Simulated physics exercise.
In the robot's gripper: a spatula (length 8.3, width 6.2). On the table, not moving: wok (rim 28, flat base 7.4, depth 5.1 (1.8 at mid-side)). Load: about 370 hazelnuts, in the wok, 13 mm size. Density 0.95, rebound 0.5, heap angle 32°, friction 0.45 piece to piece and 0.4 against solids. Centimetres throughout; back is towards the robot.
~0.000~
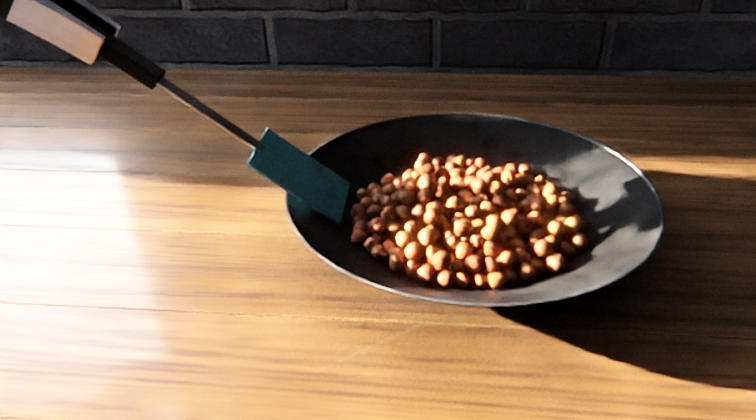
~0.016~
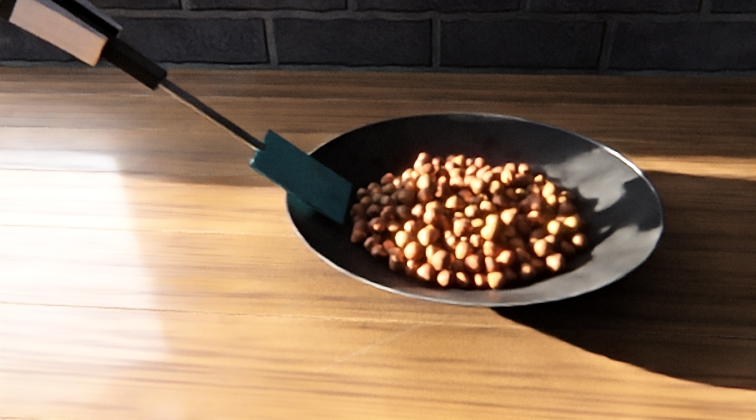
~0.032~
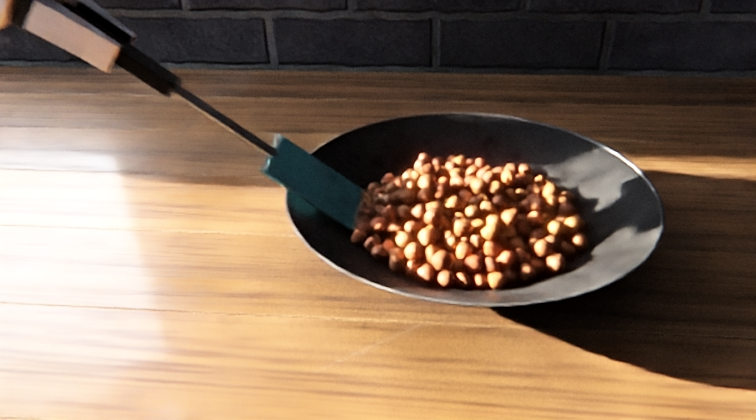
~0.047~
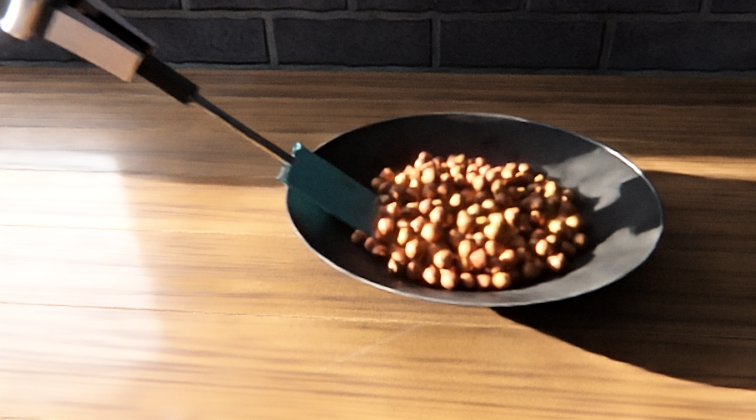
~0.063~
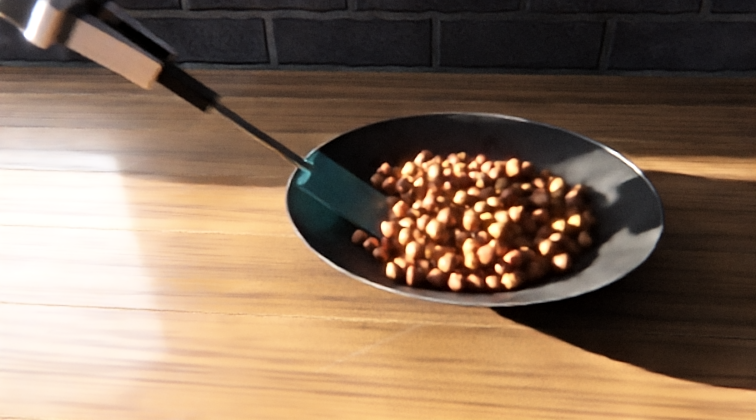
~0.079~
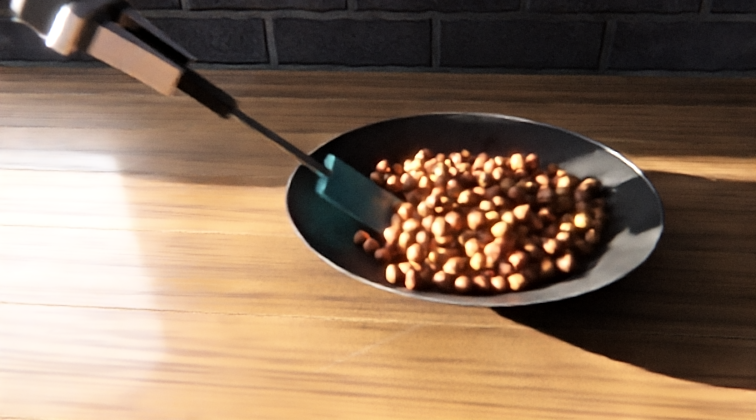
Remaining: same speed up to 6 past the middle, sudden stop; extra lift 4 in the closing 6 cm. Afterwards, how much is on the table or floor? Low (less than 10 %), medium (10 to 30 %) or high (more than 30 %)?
A medium share, 10 to 30 %, ends on the table or floor.
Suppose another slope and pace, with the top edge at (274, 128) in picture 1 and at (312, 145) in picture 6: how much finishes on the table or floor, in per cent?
About 0 per cent.
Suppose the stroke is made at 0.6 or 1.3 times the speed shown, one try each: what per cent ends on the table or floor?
Some 0 and 20 per cent.
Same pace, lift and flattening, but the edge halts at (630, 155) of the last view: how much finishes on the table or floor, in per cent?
Some 35 per cent.
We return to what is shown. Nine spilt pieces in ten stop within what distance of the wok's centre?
About 50 cm.
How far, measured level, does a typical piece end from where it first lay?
Roughly 4 cm.
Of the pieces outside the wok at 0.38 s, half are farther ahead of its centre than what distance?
Some 20 cm.
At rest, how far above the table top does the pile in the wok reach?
About 6.0 cm.
After 0.12 s, sloping 37°, highest piece 6 above the table; 374 in the wok.
After 0.16 s, sloping 37°, highest piece 6 above the table; 373 in the wok, 1 on the blade or in flight.
After 0.38 s, sloping 37°, highest piece 7 above the table; 322 in the wok, 36 on the table or floor, 16 on the blade or in flight.
After 1.43 s, sloping 37°, highest piece 5 above the table; 322 in the wok, 52 on the table or floor.
At rest, 322 in the wok, 52 on the table or floor. That is 14 % on the table or floor.
